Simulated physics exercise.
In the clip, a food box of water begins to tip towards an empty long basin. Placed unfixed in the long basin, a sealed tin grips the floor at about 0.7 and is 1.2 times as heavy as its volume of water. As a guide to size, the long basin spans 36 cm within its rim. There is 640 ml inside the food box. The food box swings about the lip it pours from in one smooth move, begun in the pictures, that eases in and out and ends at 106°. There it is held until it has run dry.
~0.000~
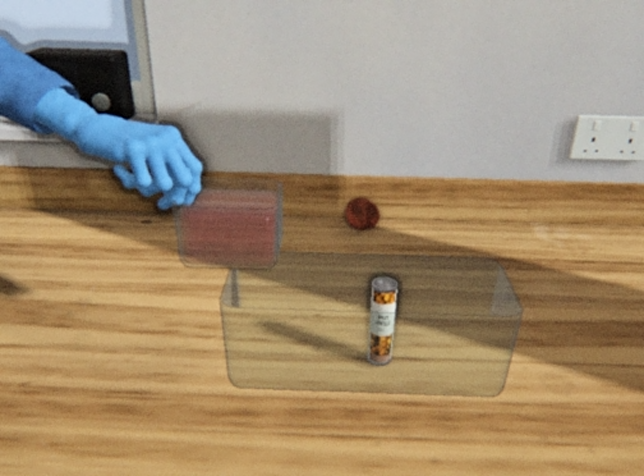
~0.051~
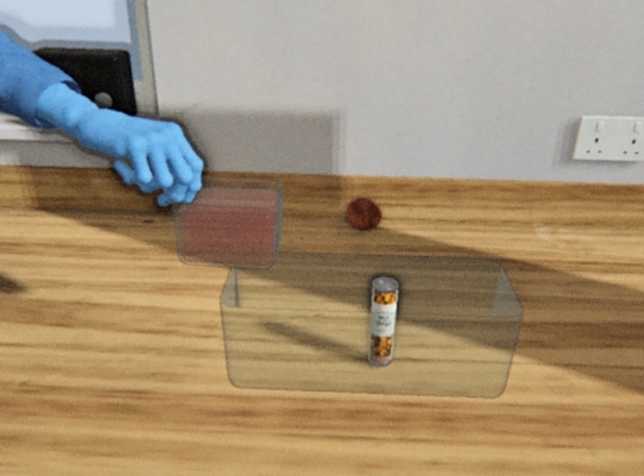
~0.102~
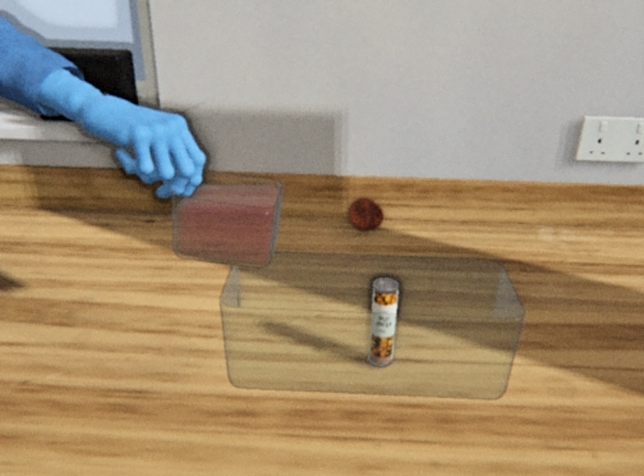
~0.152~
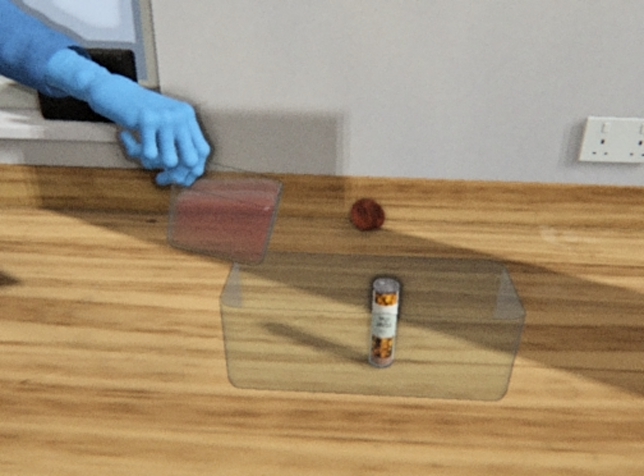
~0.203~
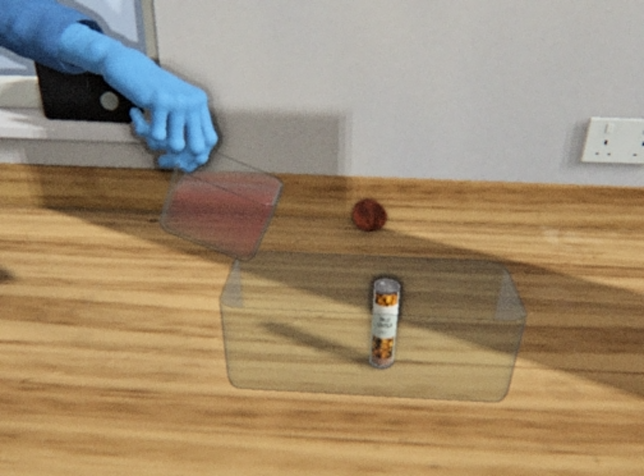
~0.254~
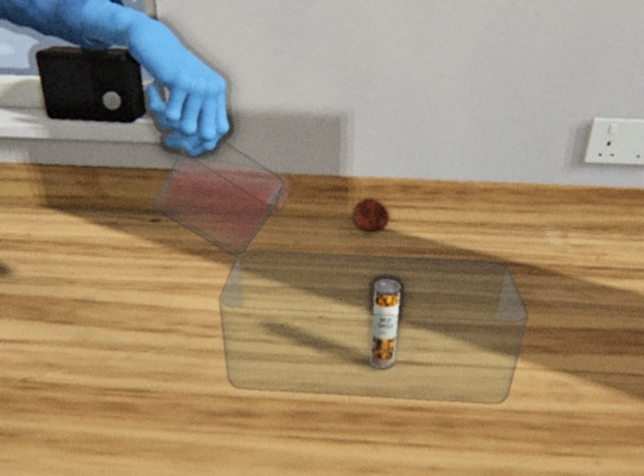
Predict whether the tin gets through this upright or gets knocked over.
Knocked over.
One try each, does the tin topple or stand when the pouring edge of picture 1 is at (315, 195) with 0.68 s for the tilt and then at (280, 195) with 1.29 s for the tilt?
Run one: It does not tip. Run two: It does not tip.
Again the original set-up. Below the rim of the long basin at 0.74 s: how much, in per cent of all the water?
82 per cent or thereabouts.
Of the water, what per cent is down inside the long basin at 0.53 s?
Roughly 14 per cent.
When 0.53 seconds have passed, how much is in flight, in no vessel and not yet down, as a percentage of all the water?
Some 46 per cent, I reckon.
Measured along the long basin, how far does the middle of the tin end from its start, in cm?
The tin's middle ends up about 7.5 cm along the basin.
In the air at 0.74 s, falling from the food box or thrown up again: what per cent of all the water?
Roughly 12 %.
After 0.53 s the tilt is 94° and 41 per cent is still to pour; the tin stands where it began.
After 0.74 s the tilt is 106° and 5 per cent is still to pour; the tin leans 12°.
After 0.95 s the tilt is 106° and 0 per cent is still to pour; the tin lies on its side.
After 1.18 s the tilt is 106° and 0 per cent is still to pour; the tin lies on its side.
In the end the tin lies on its side.
